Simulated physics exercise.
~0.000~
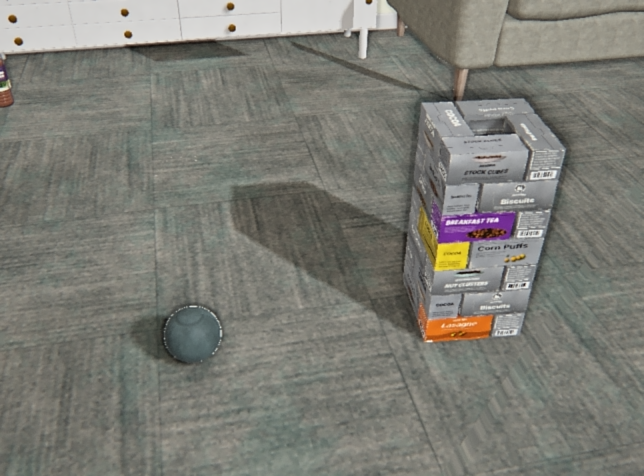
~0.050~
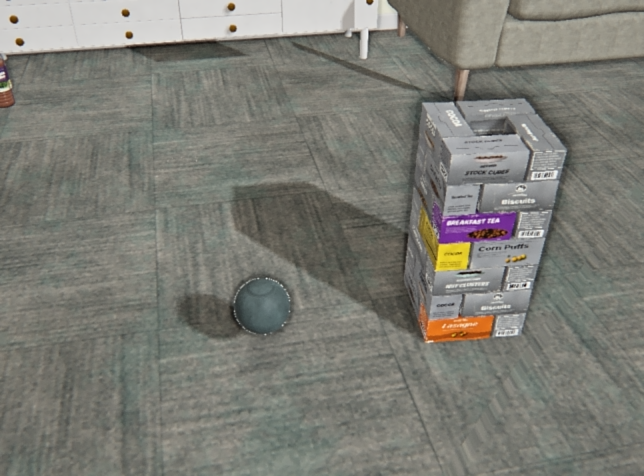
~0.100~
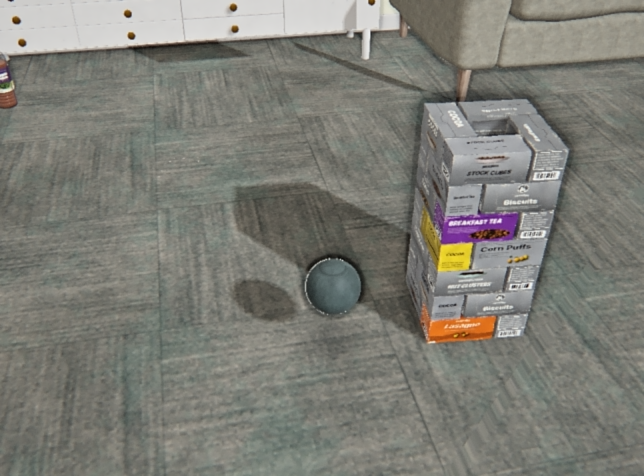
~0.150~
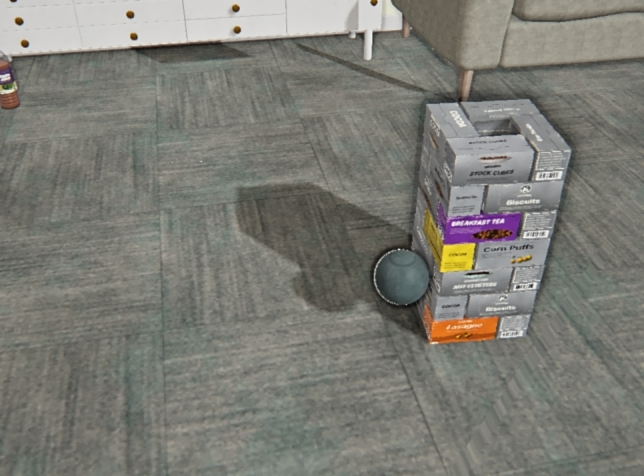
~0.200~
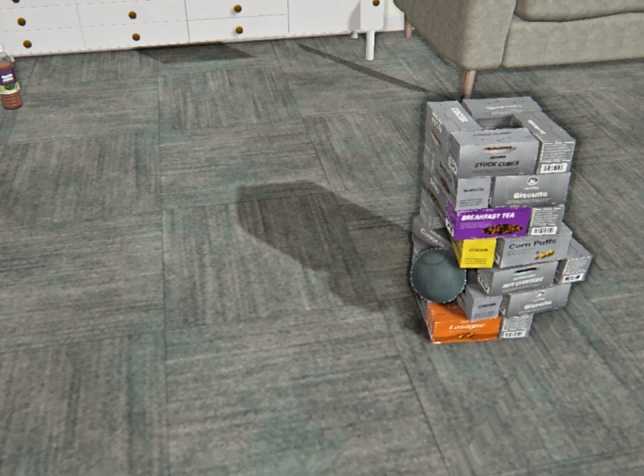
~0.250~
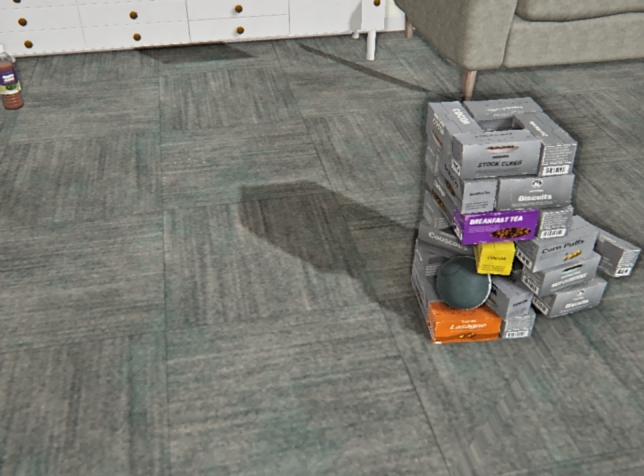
A dark ball moves right across the carpet and knocks into a tower of small boxes, shifting several.
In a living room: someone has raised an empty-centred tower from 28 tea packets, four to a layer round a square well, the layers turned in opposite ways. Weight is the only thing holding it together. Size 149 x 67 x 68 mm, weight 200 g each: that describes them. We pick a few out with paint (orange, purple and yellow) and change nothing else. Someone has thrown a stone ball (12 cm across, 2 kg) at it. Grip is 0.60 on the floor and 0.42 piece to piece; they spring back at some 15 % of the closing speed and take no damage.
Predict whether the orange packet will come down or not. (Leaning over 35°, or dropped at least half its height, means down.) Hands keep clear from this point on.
Still up.
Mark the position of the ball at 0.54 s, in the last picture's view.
(519, 292) or so.
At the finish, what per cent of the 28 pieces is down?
Somewhere near 80 in a hundred.
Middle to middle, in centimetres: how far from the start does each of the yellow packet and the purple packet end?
Net displacement (cm): Yellow = 34; purple = 38.
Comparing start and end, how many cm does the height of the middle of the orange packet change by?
Roughly 0 centimetres lower.
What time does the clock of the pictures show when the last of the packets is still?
1.5 s, give or take.
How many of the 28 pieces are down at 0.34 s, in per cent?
5 per cent.
After 0.34 s, ball still moving; 2 of the 28 packets down; orange packet unmoved; purple packet 23° from how it stood, 28 mm lower.
After 0.54 s, ball still moving; 19 of the 28 packets down; orange packet unmoved; purple packet on its side.
After 0.76 s, ball still moving; 20 of the 28 packets down; orange packet unmoved; purple packet on its side.
After 1.04 s, ball at rest; 22 of the 28 packets down; orange packet unmoved; purple packet on its side.
In the end (1.8 s), ball at rest; 22 of the 28 packets down; orange packet unmoved; purple packet on its side; yellow packet 61° from how it stood, 12 cm lower. From the last view, middles, orange packet near (465, 321), purple packet near (592, 357).
